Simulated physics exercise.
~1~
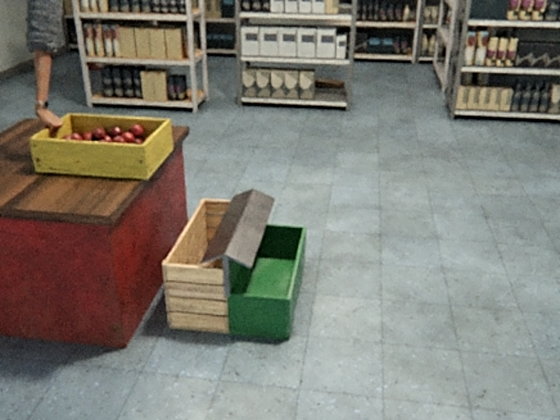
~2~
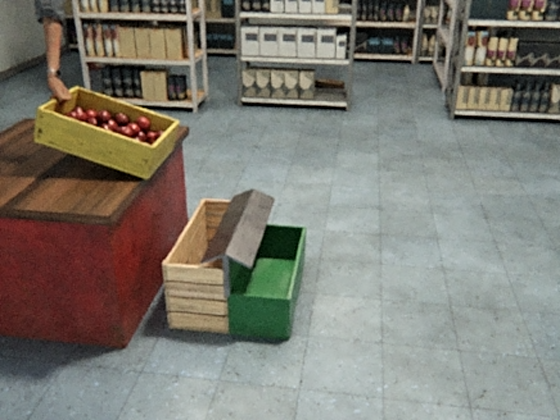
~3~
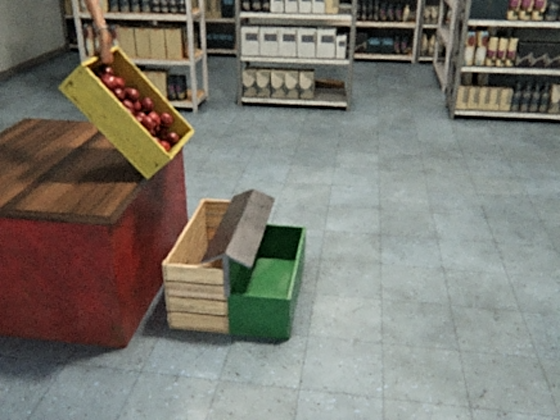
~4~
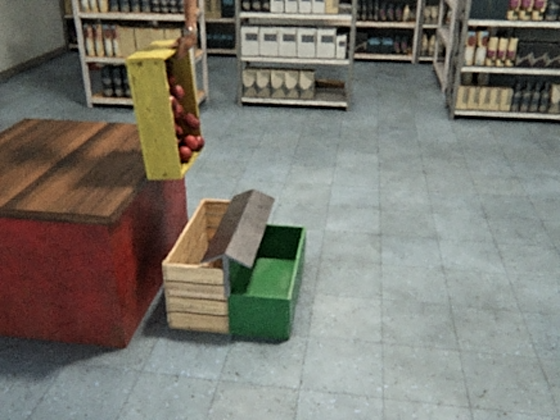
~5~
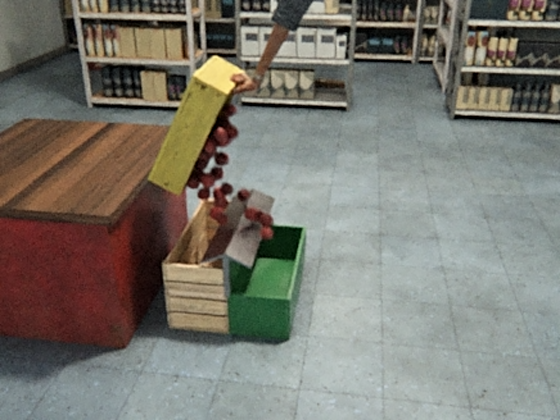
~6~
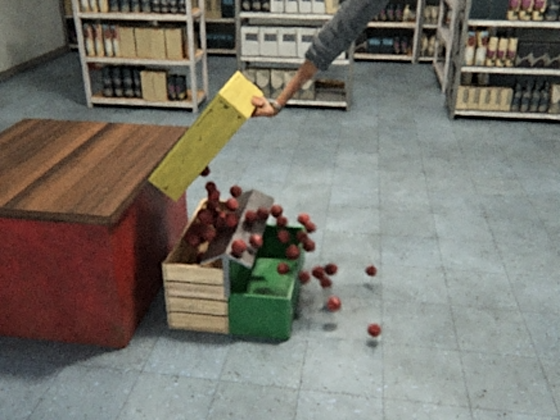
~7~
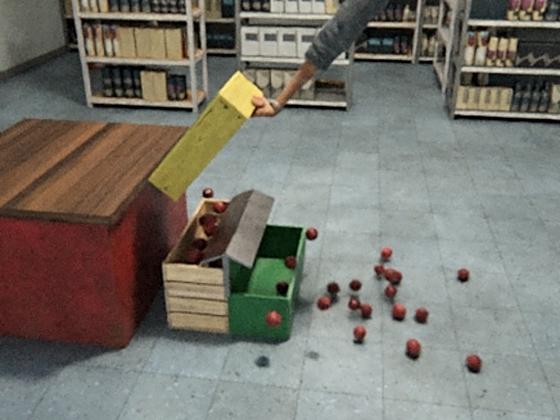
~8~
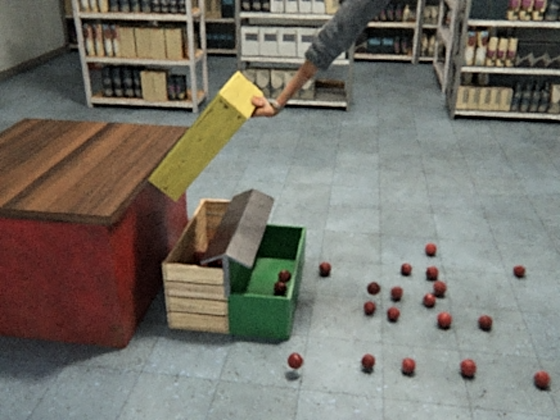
Storeroom aisle, a hand tipping a yellow crate of red apples over wooden and green boxes, many scattering across the floor rightward.
